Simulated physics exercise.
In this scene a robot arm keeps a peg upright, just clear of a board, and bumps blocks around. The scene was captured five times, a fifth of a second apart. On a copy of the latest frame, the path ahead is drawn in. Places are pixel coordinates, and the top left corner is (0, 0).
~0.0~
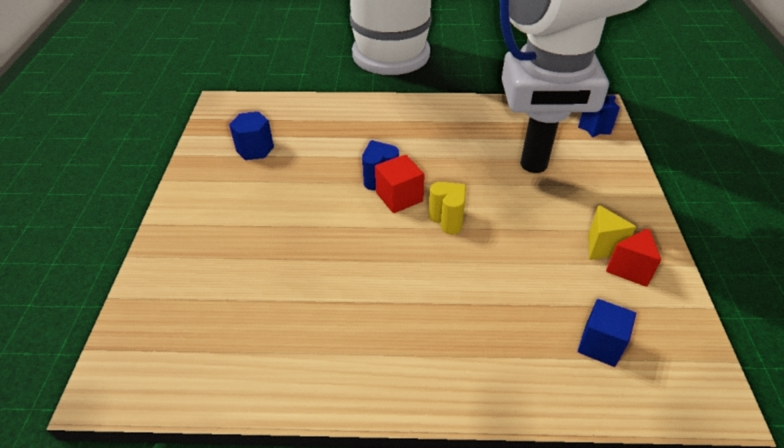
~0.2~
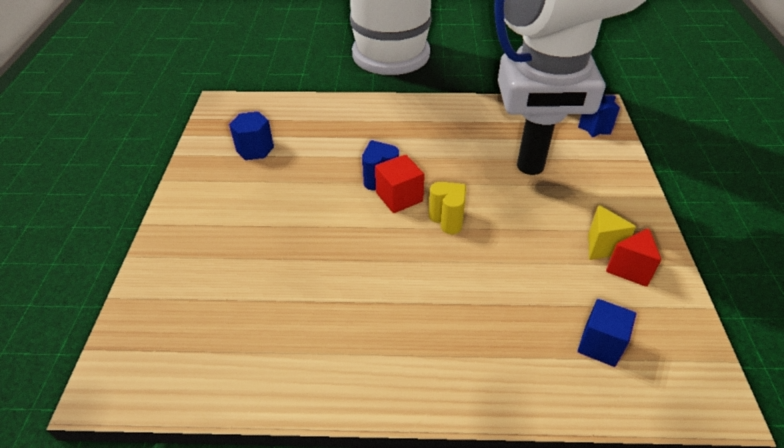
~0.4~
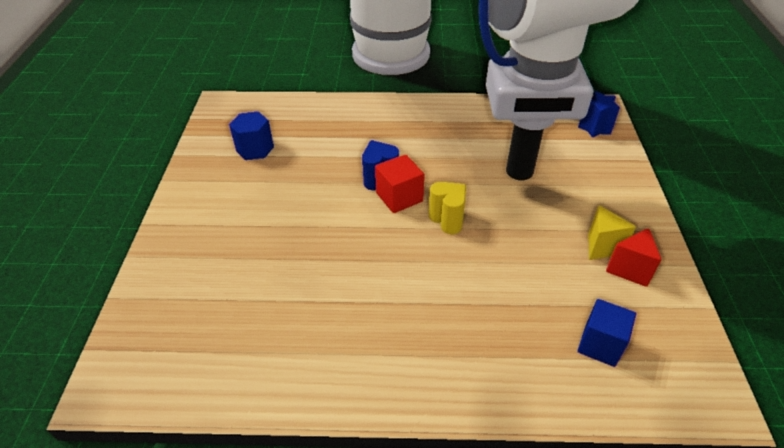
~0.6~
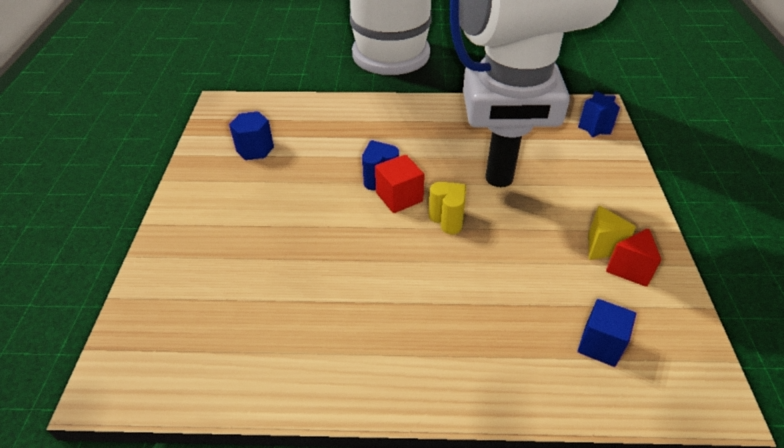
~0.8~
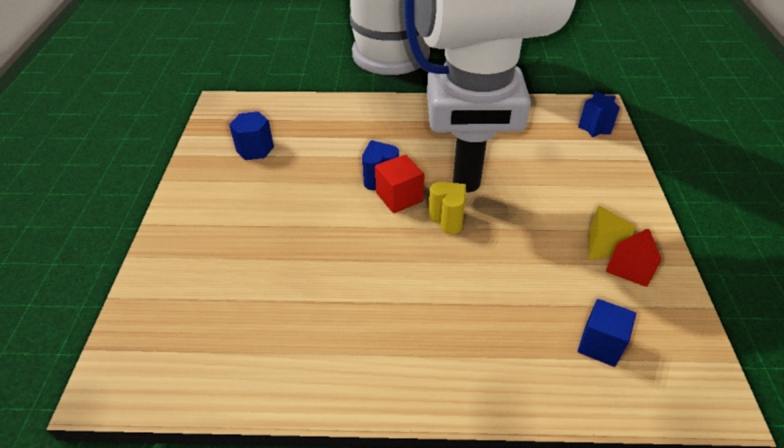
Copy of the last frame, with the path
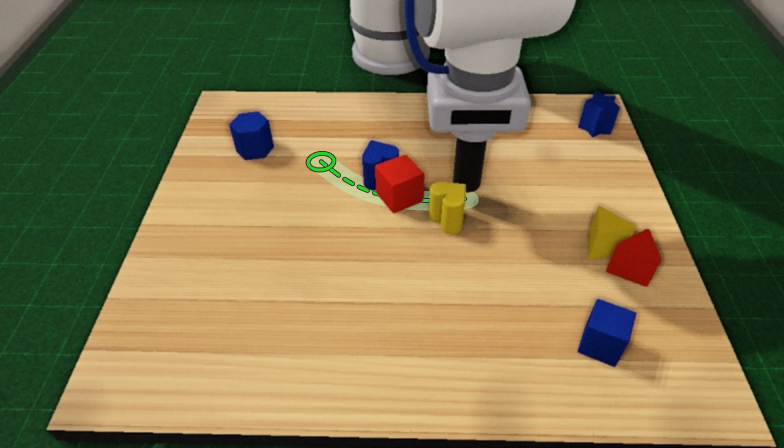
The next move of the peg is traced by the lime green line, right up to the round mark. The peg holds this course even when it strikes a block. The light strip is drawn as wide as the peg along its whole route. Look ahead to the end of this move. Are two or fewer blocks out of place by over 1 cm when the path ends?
In short: Yes.
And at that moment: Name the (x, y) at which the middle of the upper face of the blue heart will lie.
Final place: (366, 142).
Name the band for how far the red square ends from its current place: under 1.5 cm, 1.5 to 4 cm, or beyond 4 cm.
Moves over 4 cm.
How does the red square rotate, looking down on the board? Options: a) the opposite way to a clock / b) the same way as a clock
The correct letter is a.
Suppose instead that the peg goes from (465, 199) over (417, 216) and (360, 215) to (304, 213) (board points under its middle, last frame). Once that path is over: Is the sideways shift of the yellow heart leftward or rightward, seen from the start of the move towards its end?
It goes left.
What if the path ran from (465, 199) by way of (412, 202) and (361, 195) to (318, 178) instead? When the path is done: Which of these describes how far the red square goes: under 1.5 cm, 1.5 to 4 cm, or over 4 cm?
Overall it shifts more than 4 cm.
The drawn path runs from (465, 199) by way of (408, 200) and (357, 186) to (321, 162).
What follows on the original path. One third of the way, peg (409, 185); blue heart (375, 149), turned 15° clockwise; red square (376, 171), turned 30° clockwise.
Two thirds of the way, peg (355, 170); blue heart (368, 143), turned 55° clockwise; red square (324, 168).
At the end, peg (319, 147); blue heart (366, 142), turned 75° clockwise; red square (320, 168), turned 20° anticlockwise; yellow heart not moved.
